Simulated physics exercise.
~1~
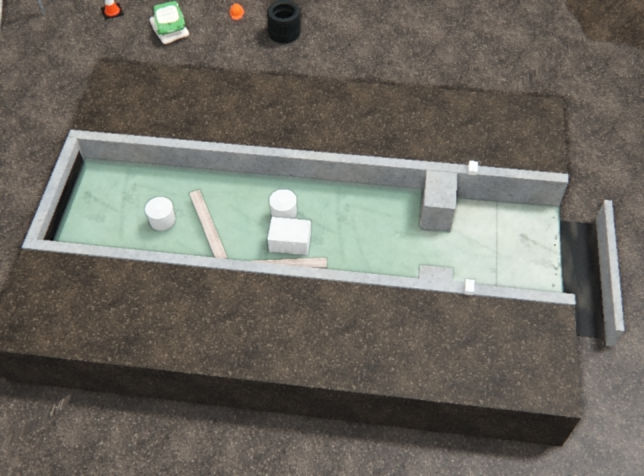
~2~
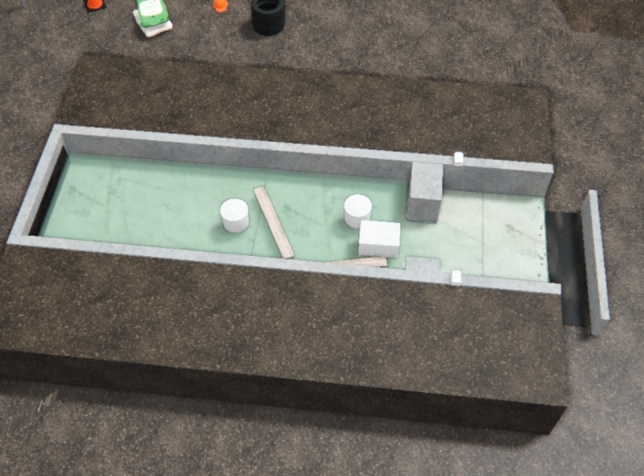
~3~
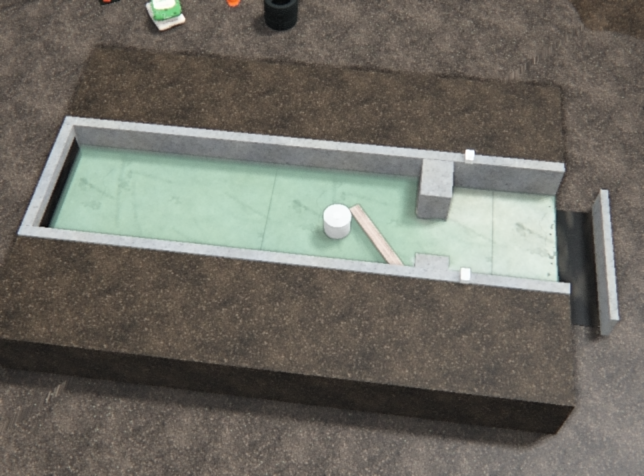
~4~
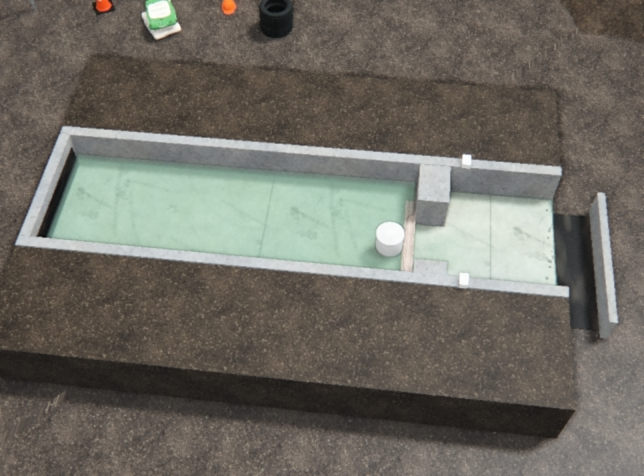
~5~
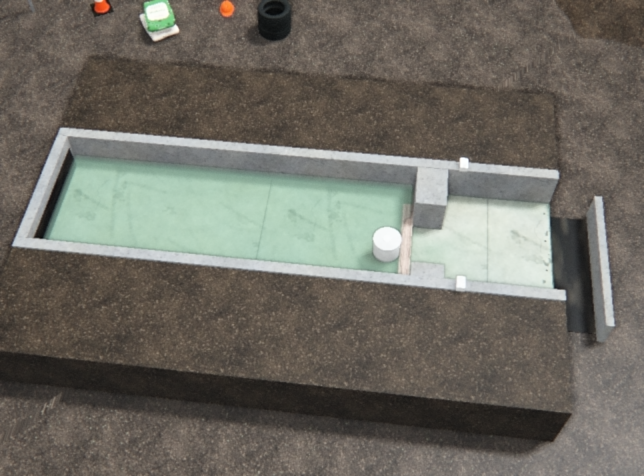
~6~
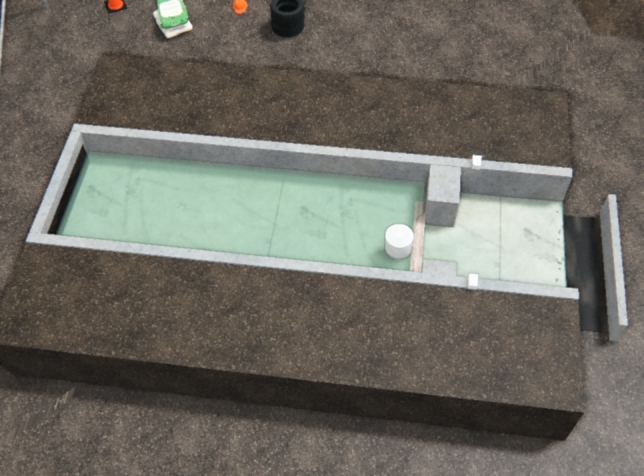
At first, two white tubs, a white box and two pale planks float in greenish water inside a long concrete channel sunk in dark ground. All of them drift right toward a narrow gap formed by a grey block jutting from the far wall. The box, one tub and one plank go through first and are gone from view, while the other tub and the slanted plank trail behind. That plank then swings across the gap and stops, with the tub coming to rest just left of it. Both stay there to the end, short of the white posts.
